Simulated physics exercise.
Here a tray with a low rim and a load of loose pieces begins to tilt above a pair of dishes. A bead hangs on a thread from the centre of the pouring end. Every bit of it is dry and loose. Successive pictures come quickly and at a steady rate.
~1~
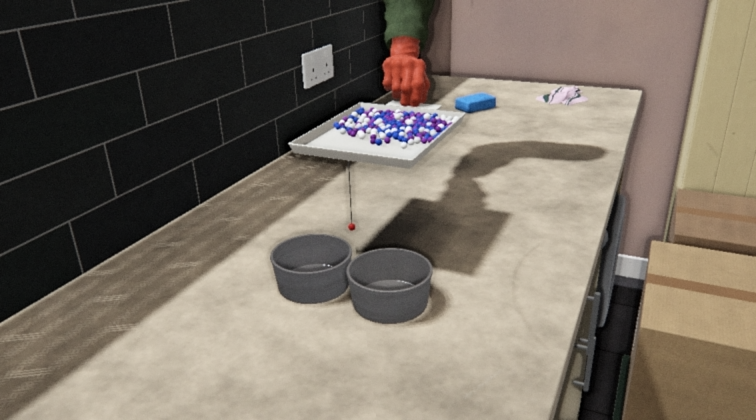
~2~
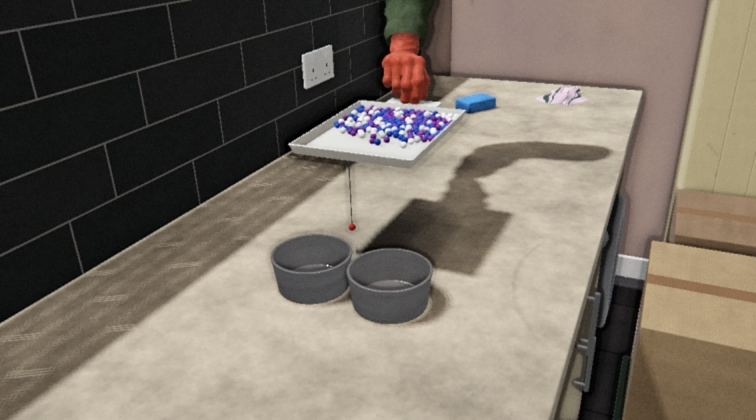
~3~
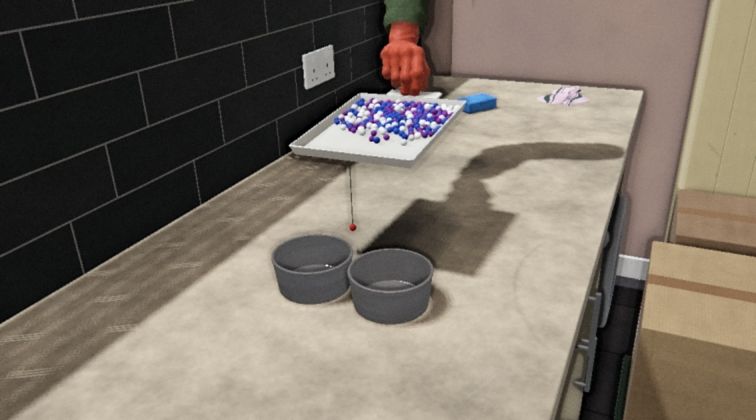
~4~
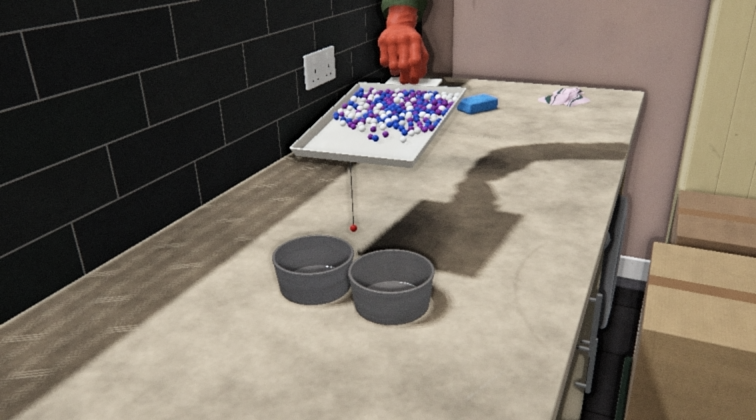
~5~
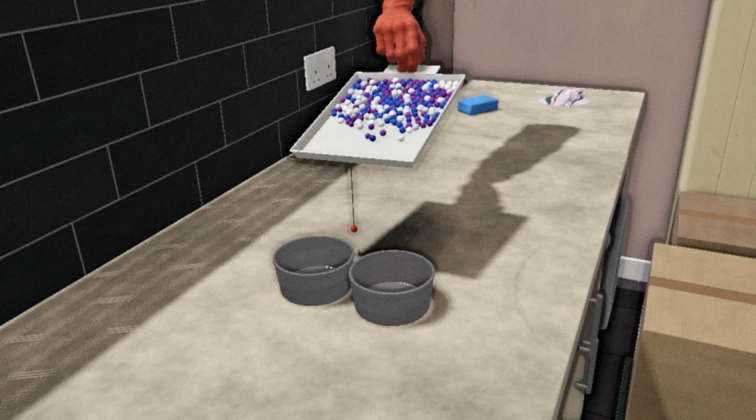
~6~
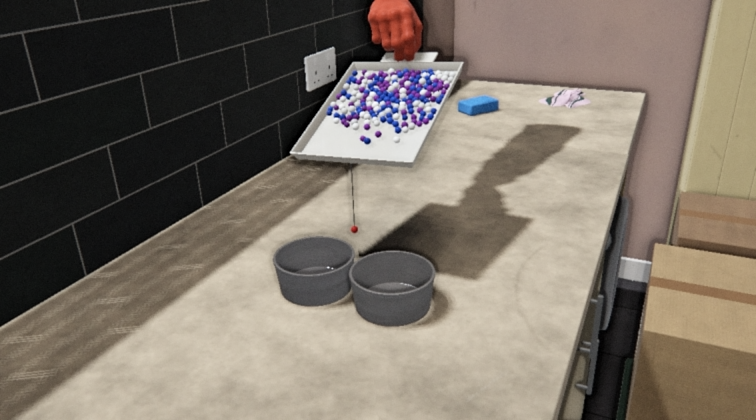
On a stone-look counter beside black tiles, a red-gloved hand raises the far end of a white tray of blue, purple and white beads above two grey dishes, steepening its slope as the beads begin to shift.
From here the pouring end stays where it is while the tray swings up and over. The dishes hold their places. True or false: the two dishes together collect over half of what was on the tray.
True.
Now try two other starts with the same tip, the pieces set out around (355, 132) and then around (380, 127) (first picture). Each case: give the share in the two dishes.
In order, 70 % then 70 %.
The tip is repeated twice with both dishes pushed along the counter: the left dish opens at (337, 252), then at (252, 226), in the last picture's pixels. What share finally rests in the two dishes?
Respectively 50 % and 40 %.
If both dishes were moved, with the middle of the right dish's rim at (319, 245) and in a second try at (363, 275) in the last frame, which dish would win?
First try: The right-side dish; second try: The left-side dish.
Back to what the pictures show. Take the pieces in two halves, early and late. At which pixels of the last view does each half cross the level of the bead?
The opening half passes (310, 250), the closing half (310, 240).
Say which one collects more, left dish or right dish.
That's the left side.
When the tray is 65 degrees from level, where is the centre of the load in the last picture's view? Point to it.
In the last view the centre sits at roughly (315, 188).
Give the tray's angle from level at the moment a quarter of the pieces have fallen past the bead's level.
Roughly 65 degrees of tilt.
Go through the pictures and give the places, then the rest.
The first picture shows corners of the pouring end near (293, 143) and (410, 158), level; middle of the load near (399, 124), round plastic beads; left dish near (292, 285); right dish near (372, 304); bead on its thread near (352, 227).
The second picture shows corners of the pouring end near (294, 143) and (410, 158), level; middle of the load near (398, 122).
The third picture shows corners of the pouring end near (294, 144) and (410, 158), tipped barely, lowest at the left corner; middle of the load near (398, 116).
The fourth picture shows corners of the pouring end near (294, 147) and (411, 158), tipped a little, lowest at the left corner; middle of the load near (398, 108).
The fifth picture shows corners of the pouring end near (294, 149) and (410, 159), tipped clearly, lowest at the left corner; middle of the load near (396, 101), a little on the move.
The sixth picture shows corners of the pouring end near (295, 151) and (410, 159), tipped clearly, lowest at the left corner; middle of the load near (391, 96), all but a few on the move; left dish near (294, 287); right dish near (375, 306).
Shortly afterwards, tray tipped steeply; near a third on the tray; only a few in the right dish; a little in the left dish; a little outside both; near a third in the air.
Next, tray tipped past a quarter turn; a little in the right dish; near half in the left dish; near a third outside both; a little in the air.
Some moments later, tray tipped past a quarter turn; a little in the right dish; near half in the left dish; near a third outside both.
In the end, tray tipped past a quarter turn; a little in the right dish; near half in the left dish; near a third outside both.
